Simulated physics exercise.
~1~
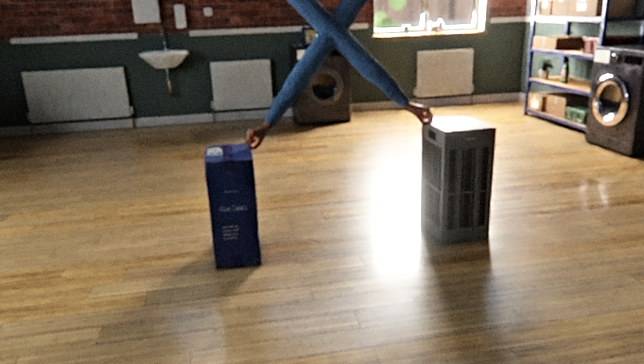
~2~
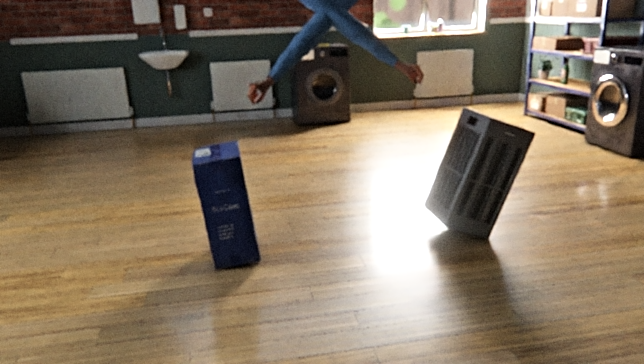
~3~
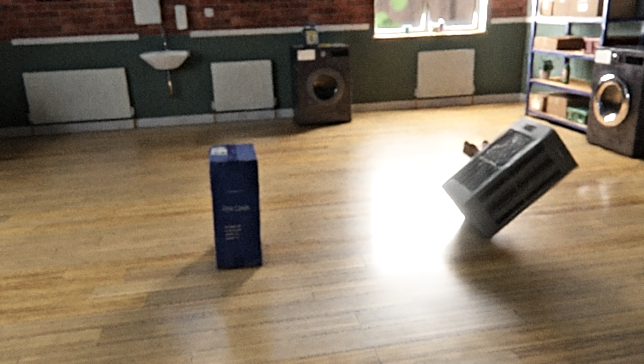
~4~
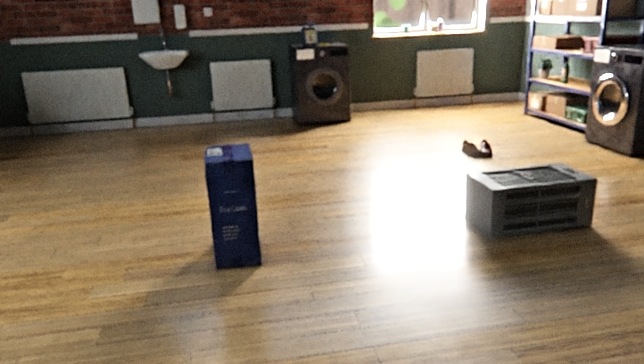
Grey crate toppling right onto its side after crossed arms let go, while a tall blue carton tilts slightly and settles upright.
